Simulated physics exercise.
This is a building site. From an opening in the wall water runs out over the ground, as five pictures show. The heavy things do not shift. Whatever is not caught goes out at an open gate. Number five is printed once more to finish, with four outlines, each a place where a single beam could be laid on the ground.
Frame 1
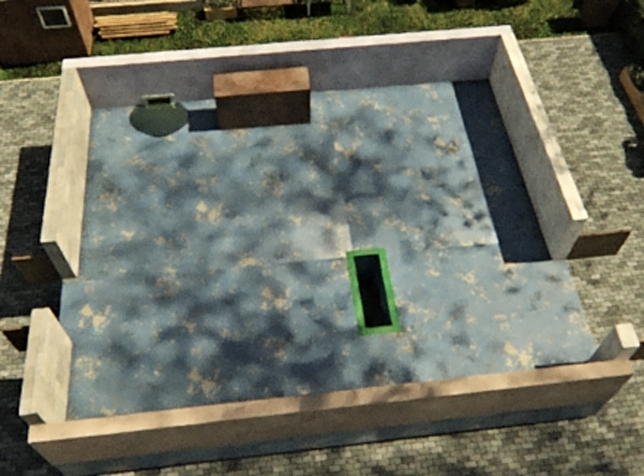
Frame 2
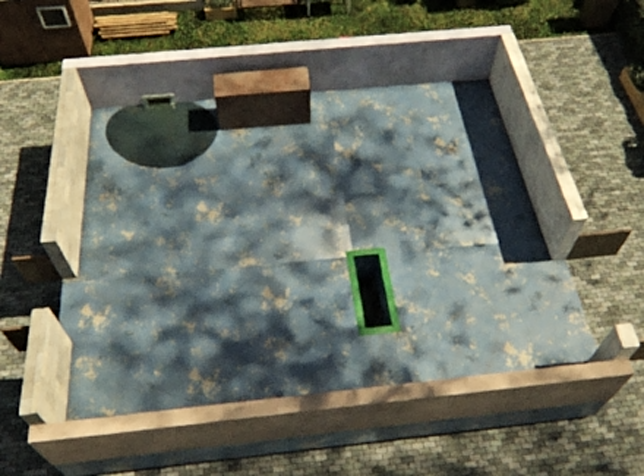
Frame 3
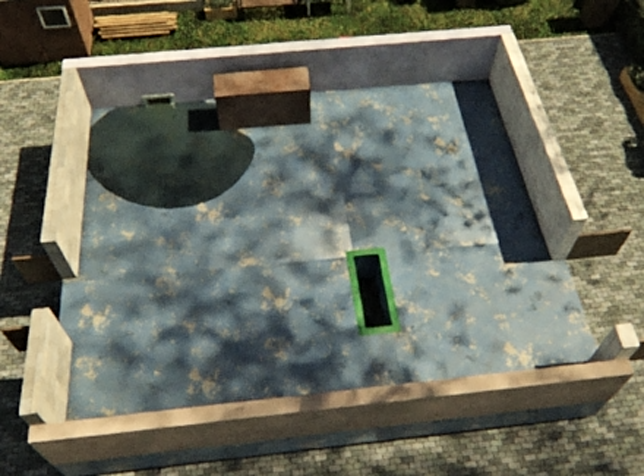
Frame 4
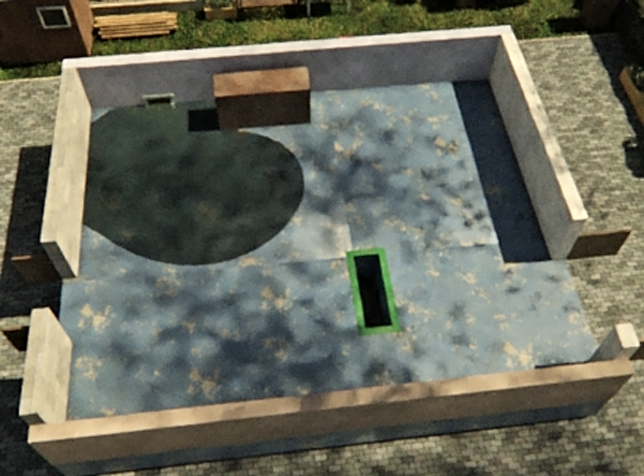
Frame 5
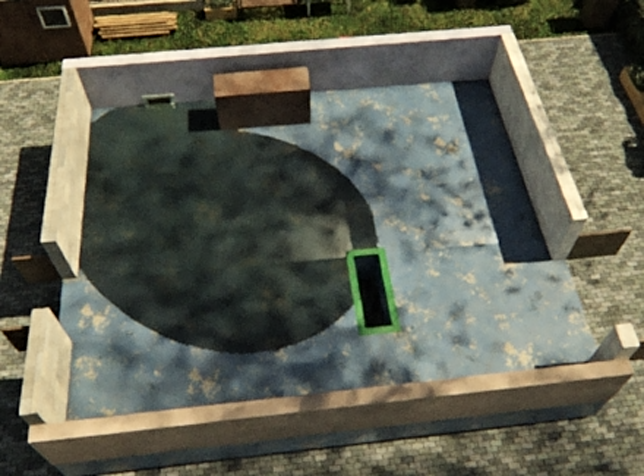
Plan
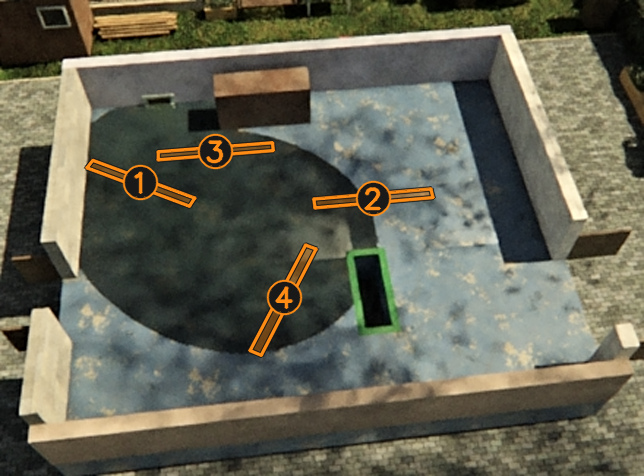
A walled yard with a blotchy blue-grey floor lay still while a dark wet patch spread from the back left corner, growing frame-wide across the left side until its edge reached beside the green-edged drain.
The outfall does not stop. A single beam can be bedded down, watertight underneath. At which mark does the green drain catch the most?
Use place 1.
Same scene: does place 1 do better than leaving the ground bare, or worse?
It is better.
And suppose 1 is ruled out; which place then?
2.
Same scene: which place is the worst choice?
3.
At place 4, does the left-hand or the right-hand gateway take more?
The right gate.
On the marked copy, 1 from (89, 164) to (192, 202); 2 from (314, 203) to (431, 193); 3 from (158, 155) to (272, 146); 4 from (255, 352) to (310, 247).
If 1 is chosen, about 37 % of the stream goes into the green drain, about 59 % out by the gates.
If 2 is chosen, about 25 % of the stream goes into the green drain, about 72 % out by the gates.
If 3 is chosen, about 10 % of the stream goes into the green drain, about 87 % out by the gates.
If 4 is chosen, about 18 % of the stream goes into the green drain, about 77 % out by the gates.
